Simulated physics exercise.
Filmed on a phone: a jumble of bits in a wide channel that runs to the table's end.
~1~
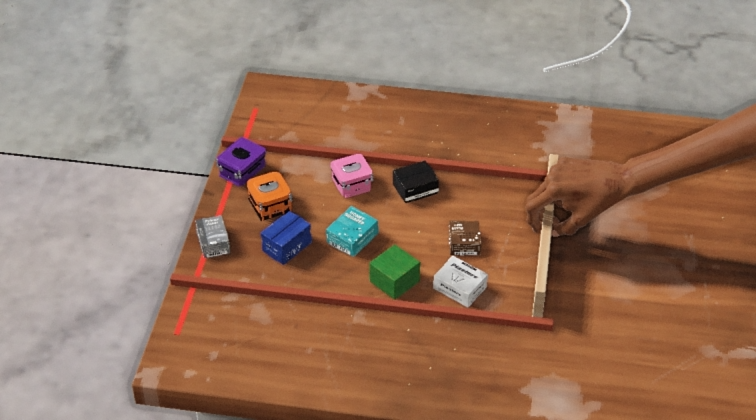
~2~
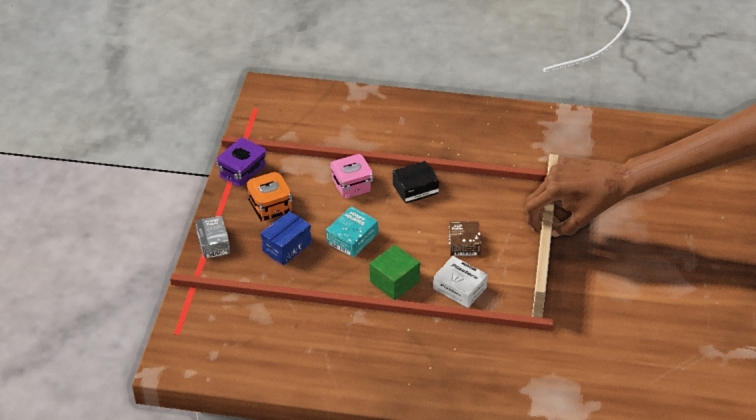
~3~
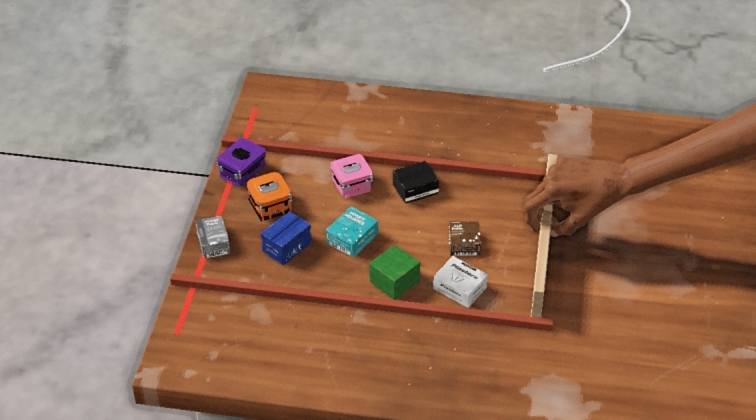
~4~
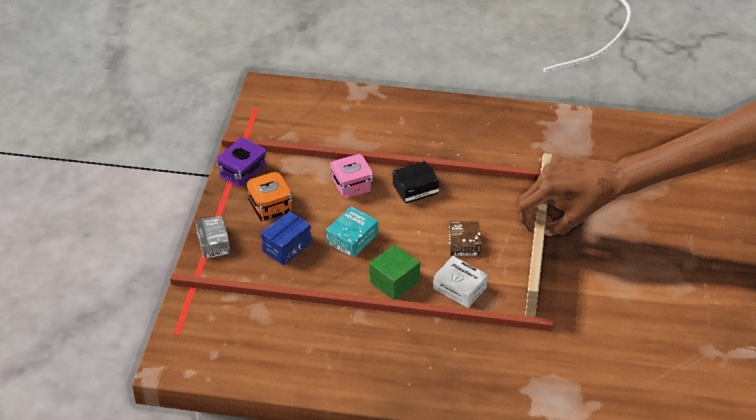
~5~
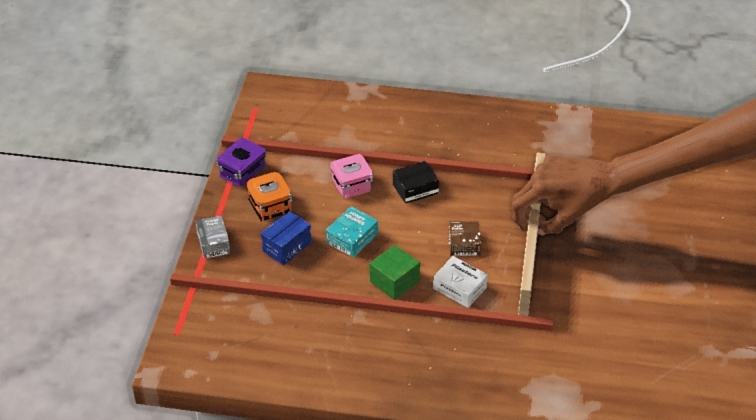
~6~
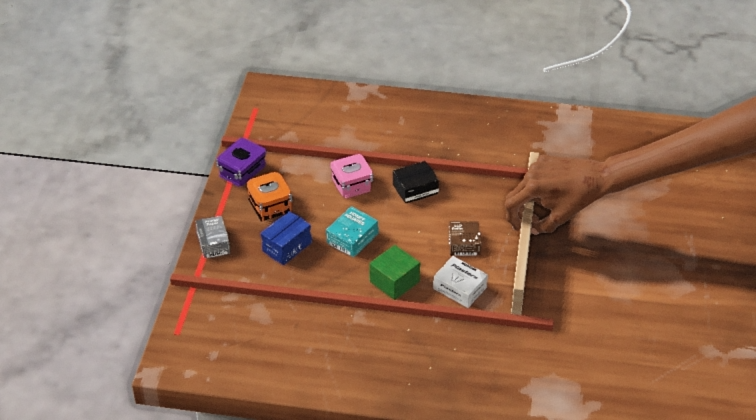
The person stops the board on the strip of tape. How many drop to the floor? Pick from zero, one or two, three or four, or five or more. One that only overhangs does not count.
Here the number that fall off is five or more.
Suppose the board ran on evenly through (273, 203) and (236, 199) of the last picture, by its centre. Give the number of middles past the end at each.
It would be 3 and 7.
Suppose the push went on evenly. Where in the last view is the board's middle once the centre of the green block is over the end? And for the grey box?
At (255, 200) for the green block; at (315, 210) for the grey box.
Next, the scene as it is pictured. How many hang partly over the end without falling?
It comes to 3.
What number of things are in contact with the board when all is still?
The number is 3.
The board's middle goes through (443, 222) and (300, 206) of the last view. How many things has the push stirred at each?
3 and 10.
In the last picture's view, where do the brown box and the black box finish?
The brown box at (204, 206), the black box at (219, 151).
Soon after, none off yet; grey box at rest near (213, 237); purple case at rest near (242, 163); orange case at rest near (269, 196).
In the end, the number that fall off is five or more; gone, green block, turquoise box, pink case, blue box, orange case, purple case and grey box.
